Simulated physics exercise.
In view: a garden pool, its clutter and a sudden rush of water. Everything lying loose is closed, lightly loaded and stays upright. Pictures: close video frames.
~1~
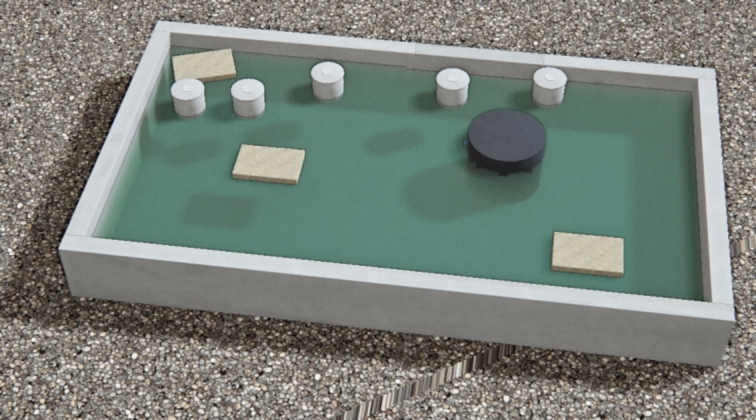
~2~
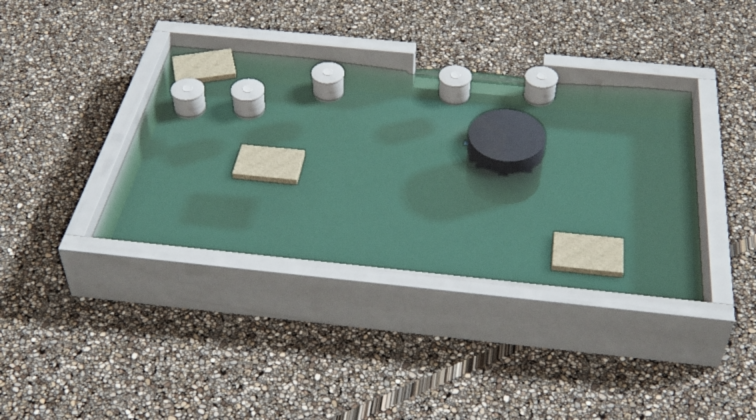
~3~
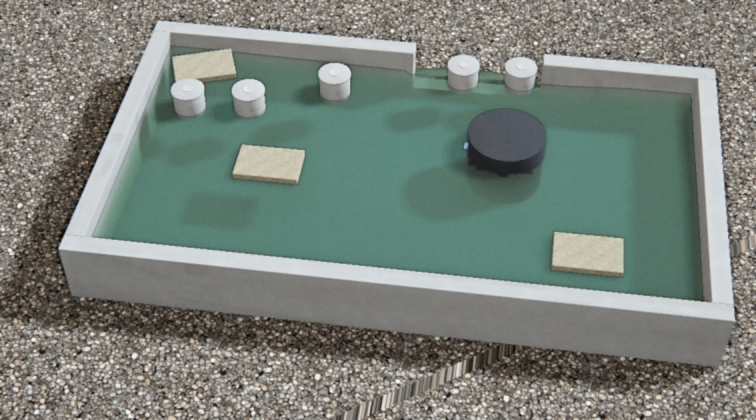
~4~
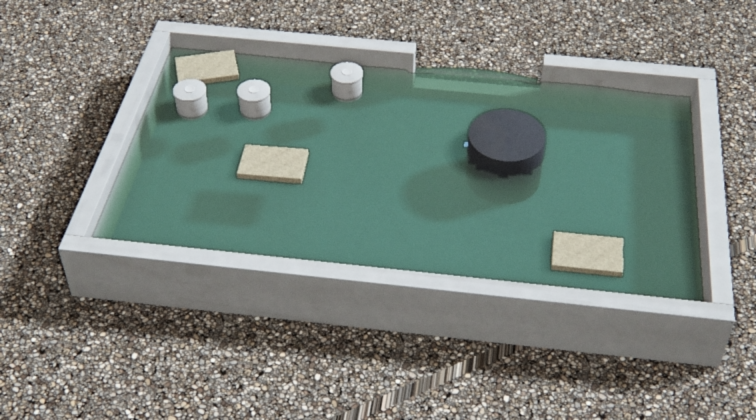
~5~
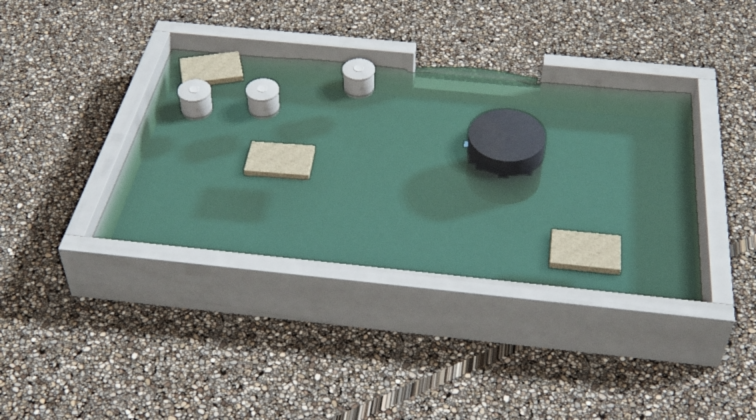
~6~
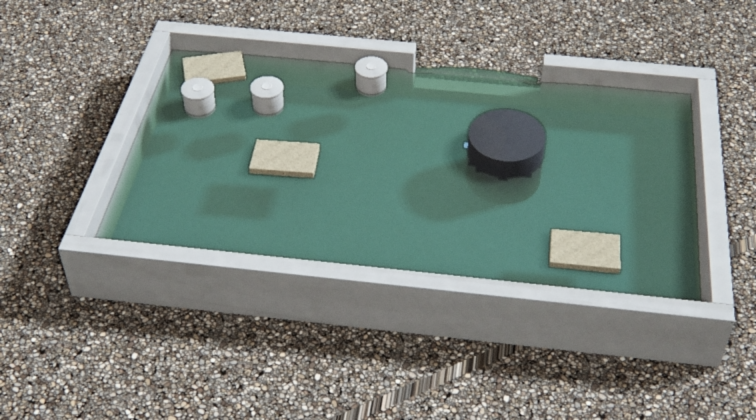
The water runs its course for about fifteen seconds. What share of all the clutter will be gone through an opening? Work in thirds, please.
What's gone ends up between a third and two thirds of the lot.
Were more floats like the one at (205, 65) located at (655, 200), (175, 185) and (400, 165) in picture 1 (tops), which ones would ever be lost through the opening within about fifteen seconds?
Outcome for each, listed in order: Does not leave, does not leave, leaves.
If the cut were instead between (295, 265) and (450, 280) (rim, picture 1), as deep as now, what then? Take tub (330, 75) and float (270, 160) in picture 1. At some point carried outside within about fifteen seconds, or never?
Result, in listed order: Not lost / exits.
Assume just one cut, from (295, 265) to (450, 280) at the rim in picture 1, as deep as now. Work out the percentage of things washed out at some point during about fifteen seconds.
About 10 %.
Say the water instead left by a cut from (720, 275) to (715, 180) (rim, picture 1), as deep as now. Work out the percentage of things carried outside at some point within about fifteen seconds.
It works out at 40 percent.
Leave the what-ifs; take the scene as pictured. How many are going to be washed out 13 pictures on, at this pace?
Tally: 3.
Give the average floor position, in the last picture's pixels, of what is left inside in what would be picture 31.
The average lies close to (367, 143).
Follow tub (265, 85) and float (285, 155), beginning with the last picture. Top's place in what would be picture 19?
My guess is close to (322, 83), then close to (326, 143).
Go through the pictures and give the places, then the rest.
In the first frame, a tub at (328, 73), afloat; a tub at (248, 90) floats; 0 of 8 have shifted.
In the second frame, a tub at (328, 73) floats; a tub at (248, 90), afloat; 2 of 8 have shifted.
In the third frame, a tub at (335, 74), afloat, close to its start; a tub at (248, 90), afloat; 2 of 8 have shifted.
In the fourth frame, a tub at (347, 73), afloat, close to its start; a tub at (254, 90), afloat, close to its start; 3 of 8 have shifted.
In the fifth frame, a tub at (359, 69), afloat, close to its start; a tub at (262, 89), afloat, close to its start; 5 of 8 have shifted.
In the sixth frame, a tub at (371, 67) floats, a stride from its start; a tub at (267, 87) floats, close to its start; 8 of 8 have shifted.
A moment on, 2 of 8 are out; 6 afloat.
Next, 3 of 8 are out; 5 afloat.
Later, 3 of 8 are out; 5 afloat.
In the end, 4 of 8 are out; 4 afloat.
